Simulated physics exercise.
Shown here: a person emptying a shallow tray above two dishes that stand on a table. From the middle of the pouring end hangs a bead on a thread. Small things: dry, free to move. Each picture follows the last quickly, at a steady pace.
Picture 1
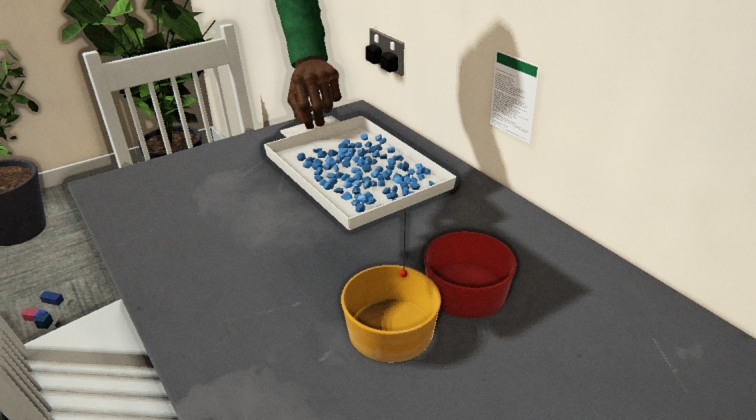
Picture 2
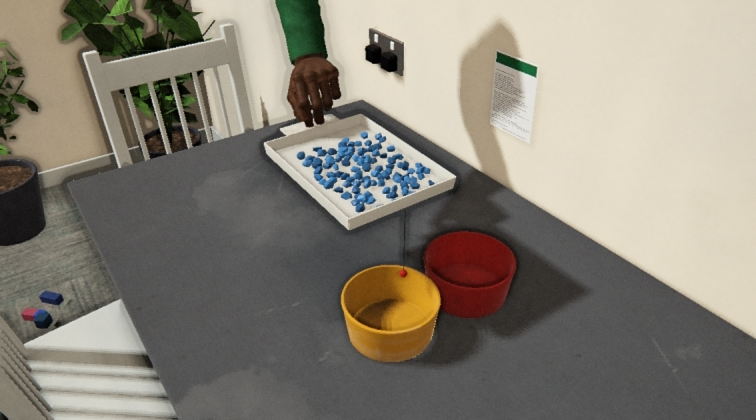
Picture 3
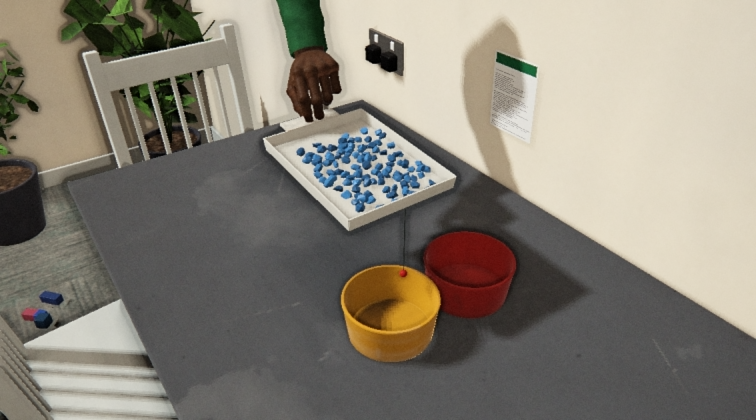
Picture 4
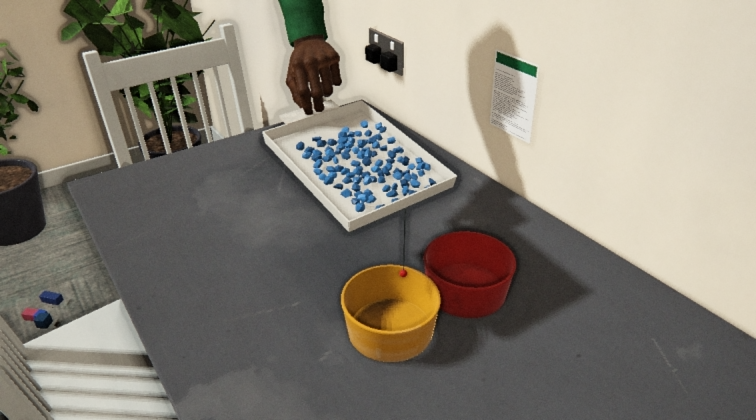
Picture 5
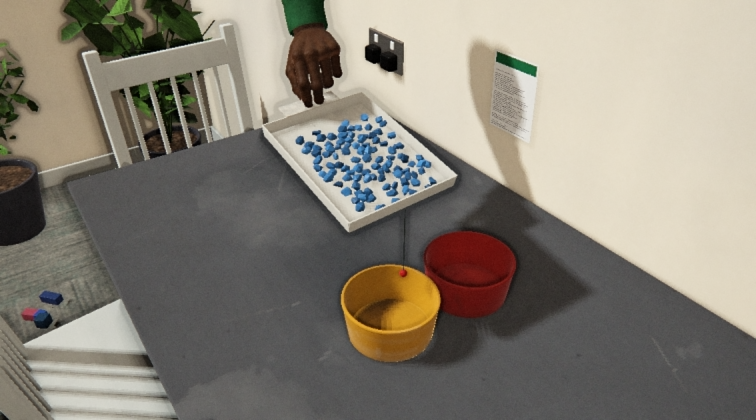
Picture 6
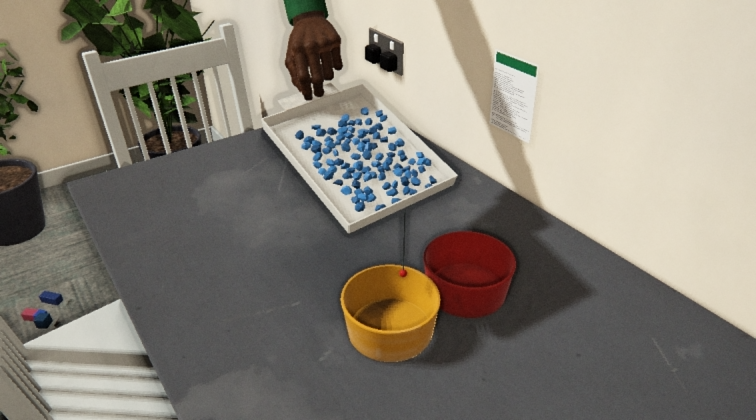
A shallow white tray of small blue stones tilted slightly as its back end rose beside a person's lifting hand, while the yellow and red dishes on the grey table stayed still.
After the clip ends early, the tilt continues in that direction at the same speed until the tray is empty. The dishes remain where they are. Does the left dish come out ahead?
Dish on the left.
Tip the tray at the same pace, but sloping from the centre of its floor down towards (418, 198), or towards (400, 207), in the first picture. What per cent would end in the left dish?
Lab note: Case 1 near 20 %, case 2 near 60 %.
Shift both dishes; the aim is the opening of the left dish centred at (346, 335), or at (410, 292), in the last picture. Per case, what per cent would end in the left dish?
Close to 50 in a hundred first, close to 60 in a hundred second.
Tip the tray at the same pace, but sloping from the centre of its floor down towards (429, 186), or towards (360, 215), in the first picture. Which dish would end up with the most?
The first try: The right one. The second: Left.
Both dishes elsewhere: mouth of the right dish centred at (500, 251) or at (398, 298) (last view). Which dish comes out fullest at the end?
With the dishes at the first place it's the left-side dish, and at the second it's the right-side dish.
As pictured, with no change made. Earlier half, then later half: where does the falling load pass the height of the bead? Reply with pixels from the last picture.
It goes through near (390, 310) first, then near (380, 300).
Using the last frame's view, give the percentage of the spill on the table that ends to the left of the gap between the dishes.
That's roughly 50 per cent of the pieces.
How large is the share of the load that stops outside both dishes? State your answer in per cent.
20 per cent.
Soon, tray tipped steeply; all on the tray.
A while on, tray tipped right over; about a quarter on the tray; about half in the left dish; a small part outside both; a small part in the air.
Towards the end, tray tipped past a quarter turn; most in the left dish; about a quarter outside both.
Finally, tray tipped past a quarter turn; most in the left dish; none in the right dish; about a quarter outside both.
